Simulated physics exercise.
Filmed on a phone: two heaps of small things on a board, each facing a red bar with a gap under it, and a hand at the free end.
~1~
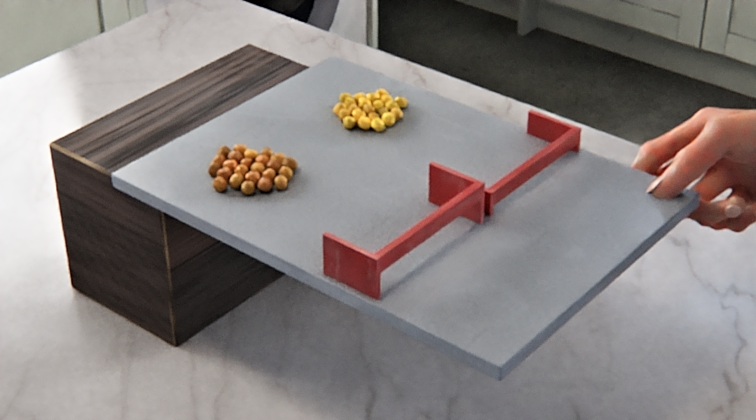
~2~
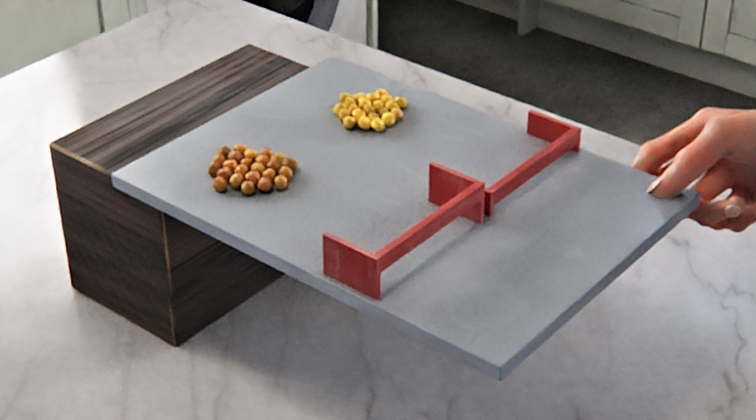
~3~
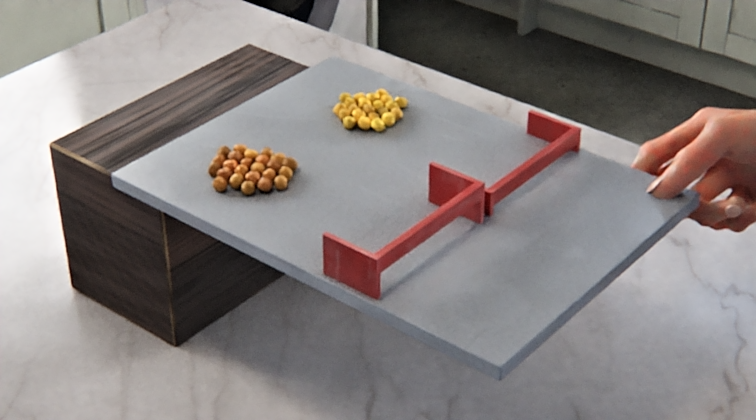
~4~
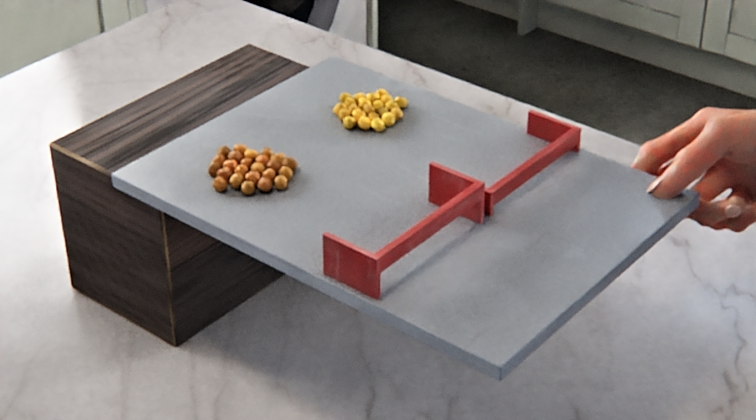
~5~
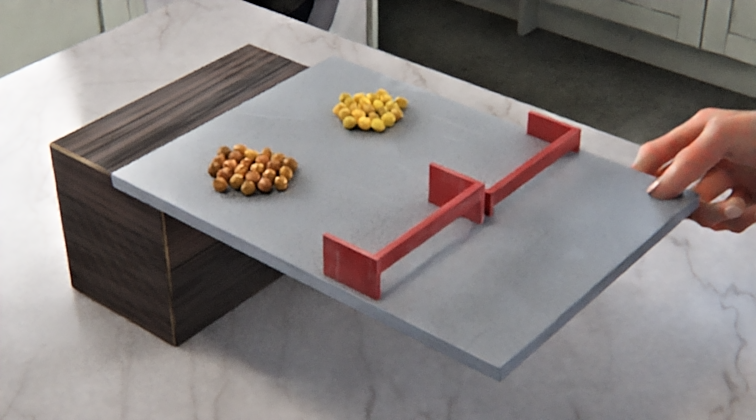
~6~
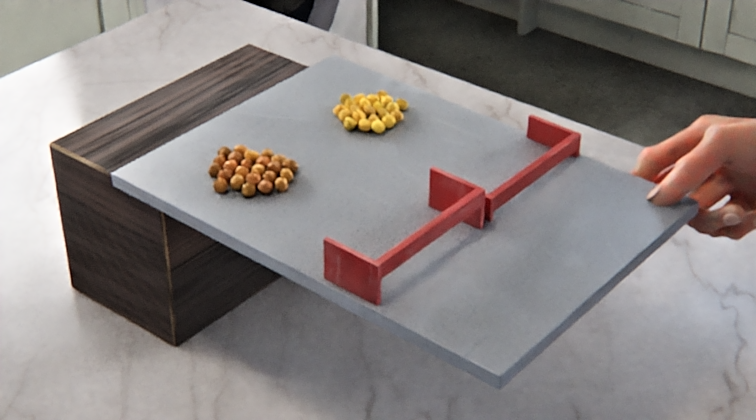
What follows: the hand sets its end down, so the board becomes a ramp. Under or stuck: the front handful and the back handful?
Front handful: It slips under its gate. Back handful: It is stopped by its gate.
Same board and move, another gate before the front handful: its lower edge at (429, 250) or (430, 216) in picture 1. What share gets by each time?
First some 0, then 100 per cent.
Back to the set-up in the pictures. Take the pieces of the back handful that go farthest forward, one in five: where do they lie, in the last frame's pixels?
At about (514, 261).
Then, 0.62 s past the last view, board sloping at 16°; front handful on its way down; back handful on its way down.
Then, 1.17 s past the last view, board sloping at 27°; front handful all past its gate; back handful has reached its gate.
Then, 1.63 s past the last view, board resting at 27°; front handful all past its gate; back handful has reached its gate.
Finally, board resting at 27°; front handful all past its gate; back handful gathered behind its gate.
